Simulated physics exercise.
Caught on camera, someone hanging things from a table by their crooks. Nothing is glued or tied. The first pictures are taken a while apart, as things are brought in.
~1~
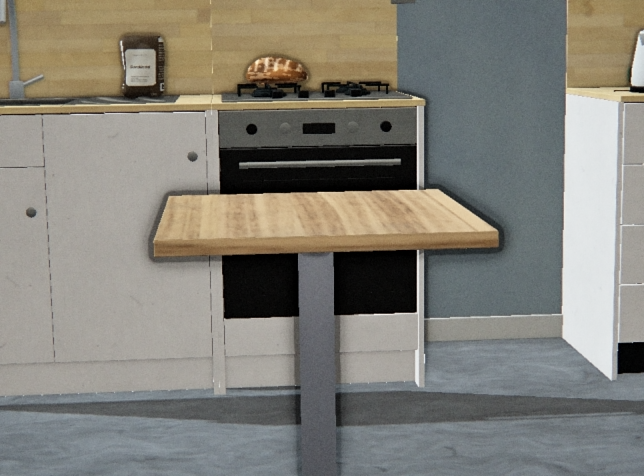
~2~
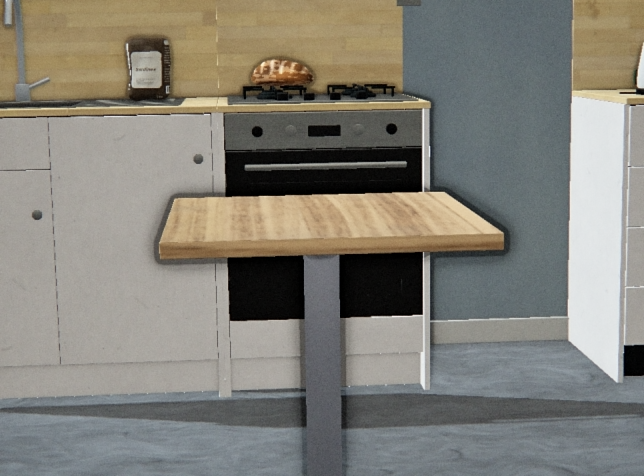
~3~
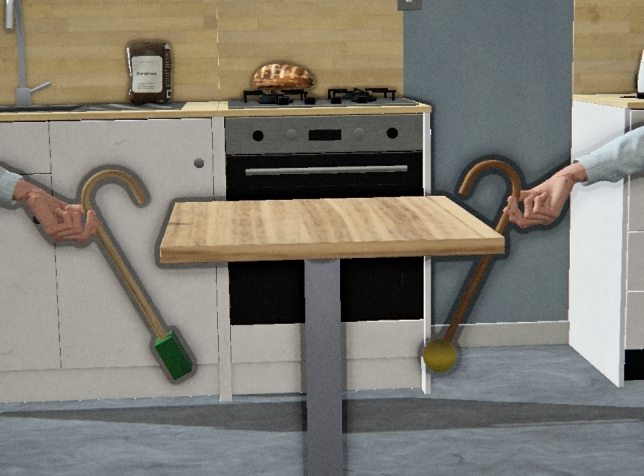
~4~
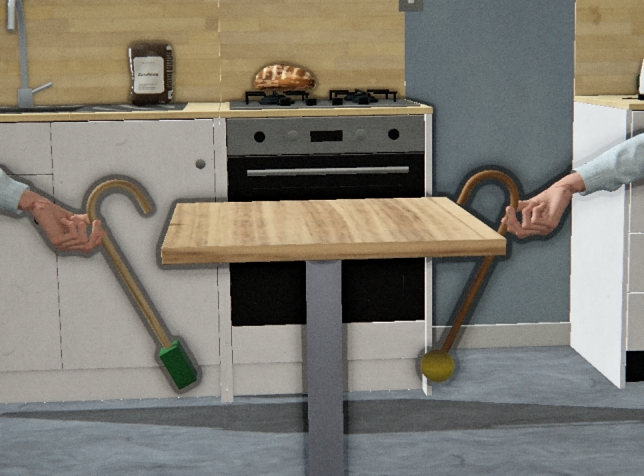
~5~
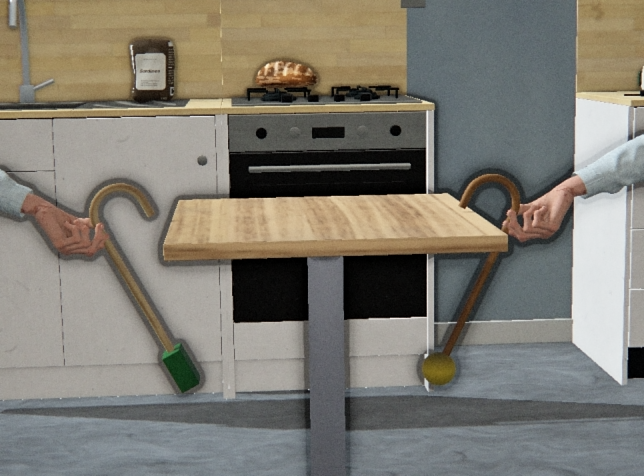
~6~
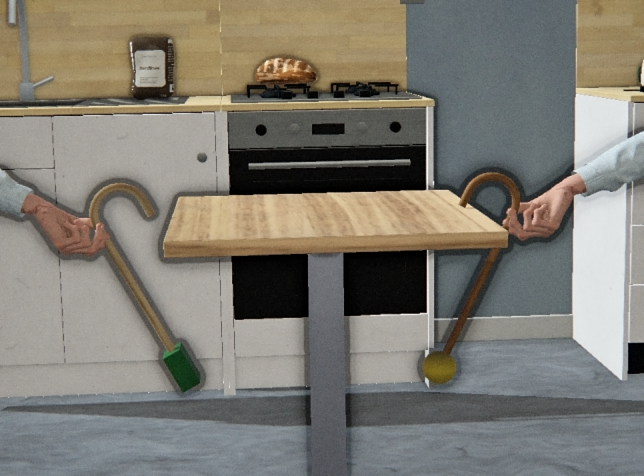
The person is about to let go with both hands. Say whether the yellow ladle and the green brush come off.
Here the yellow ladle hangs from the table; the green brush slips off.
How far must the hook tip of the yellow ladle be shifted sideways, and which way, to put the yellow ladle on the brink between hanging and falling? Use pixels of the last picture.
About 12 pixels right.
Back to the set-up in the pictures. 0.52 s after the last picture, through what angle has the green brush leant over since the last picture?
Roughly 40°.
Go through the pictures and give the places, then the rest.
The first picture shows table (315, 219).
The second picture shows table (321, 221).
The third picture shows still on the way; yellow ladle (463, 265); table (322, 225).
The fourth picture shows still on the way; green brush (154, 279); table (323, 226).
The fifth picture shows still on the way; yellow ladle (462, 278); table (325, 223).
The sixth picture shows in place, still held; yellow ladle (462, 277); green brush (158, 282); table (325, 219).
Then, 0.28 s on from there, yellow ladle at rest near (463, 278); green brush on its way down near (164, 420).
Then, 0.42 s on from there, yellow ladle at rest near (464, 277); green brush on its way down.
In the end, the yellow ladle remains in place, near (462, 278); the green brush drops past the edge.
